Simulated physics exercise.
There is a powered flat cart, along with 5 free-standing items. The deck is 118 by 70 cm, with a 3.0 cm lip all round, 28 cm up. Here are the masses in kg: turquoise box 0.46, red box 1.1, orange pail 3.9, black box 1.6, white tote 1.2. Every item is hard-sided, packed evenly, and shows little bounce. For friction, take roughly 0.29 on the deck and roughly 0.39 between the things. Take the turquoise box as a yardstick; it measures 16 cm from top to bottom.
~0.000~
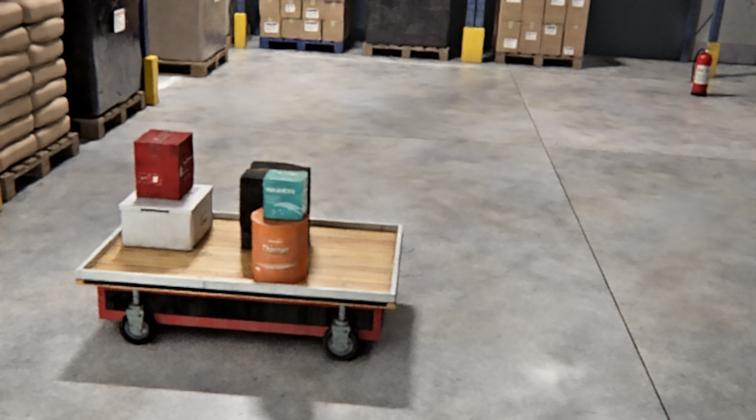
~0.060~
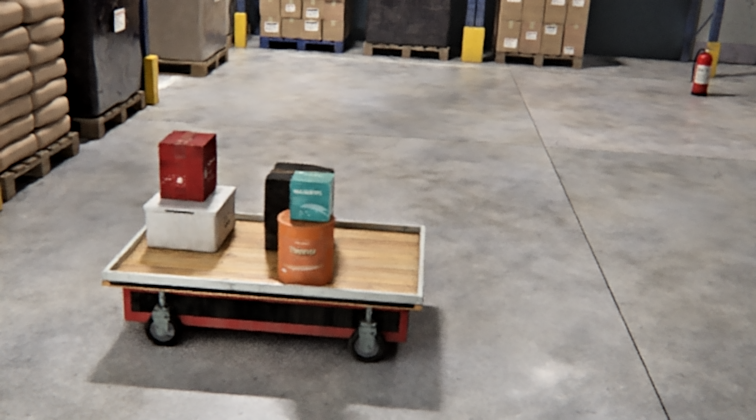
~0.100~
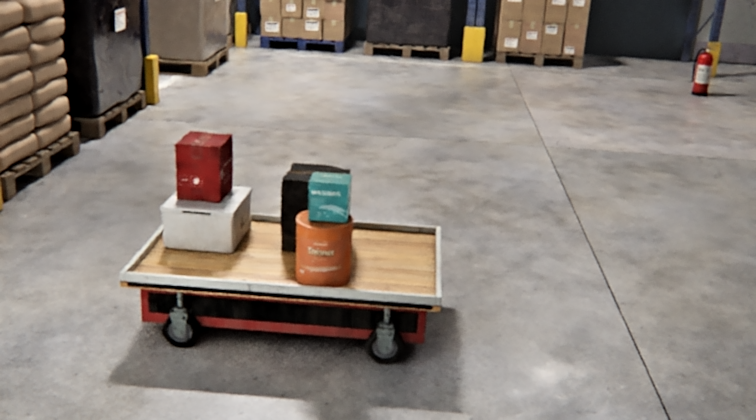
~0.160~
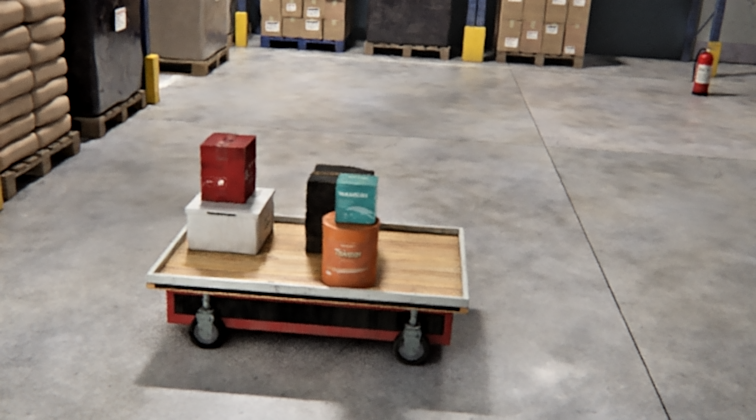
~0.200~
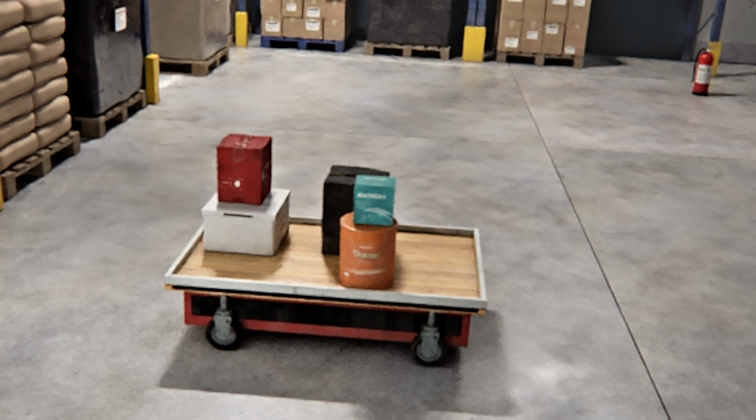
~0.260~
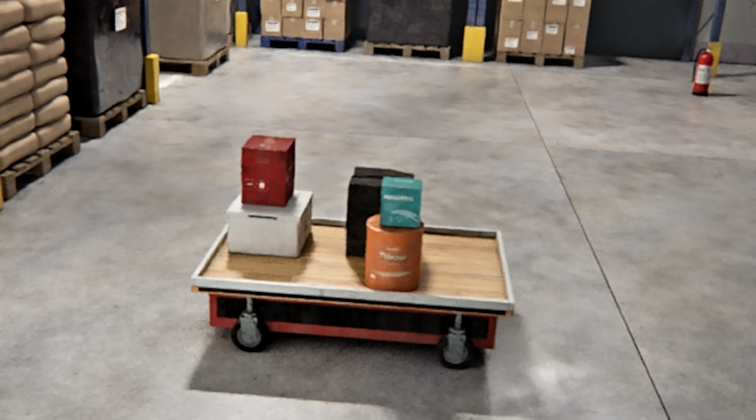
A flat cart carrying a red box on a white tote, a black box, and a turquoise box behind an orange pail rolled steadily a short way to the right across the warehouse floor.
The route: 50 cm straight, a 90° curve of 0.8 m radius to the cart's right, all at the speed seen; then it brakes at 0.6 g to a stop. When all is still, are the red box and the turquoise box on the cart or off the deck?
In the end the red box is no longer on the deck. The turquoise box is no longer on the deck.
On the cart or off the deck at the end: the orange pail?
Orange pail: Goes out of bounds.
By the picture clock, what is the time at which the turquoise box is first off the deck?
Near 1.0 s on the clock.
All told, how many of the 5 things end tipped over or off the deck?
I count 3.
After 0.66 s, 112 cm covered, turned 34°; turquoise box 9° off upright near (576, 229); red box moved 4 cm near (447, 192); orange pail 9° off upright.
After 0.96 s, 163 cm covered, turned 70°; turquoise box now off the deck; red box moved 20 cm near (587, 234); black box 17° off upright.
After 1.36 s, 225 cm covered, turned 90°; red box now off the deck; orange pail 14° off upright; black box moved 9 cm.
After 1.66 s, 230 cm covered, turned 90°, stopped; orange pail now off the deck; black box moved 29 cm; white tote moved 22 cm.
In the end (2.2 s), off the deck, turquoise box, red box and orange pail; not toppled but over 10 cm from the start, black box and white tote.
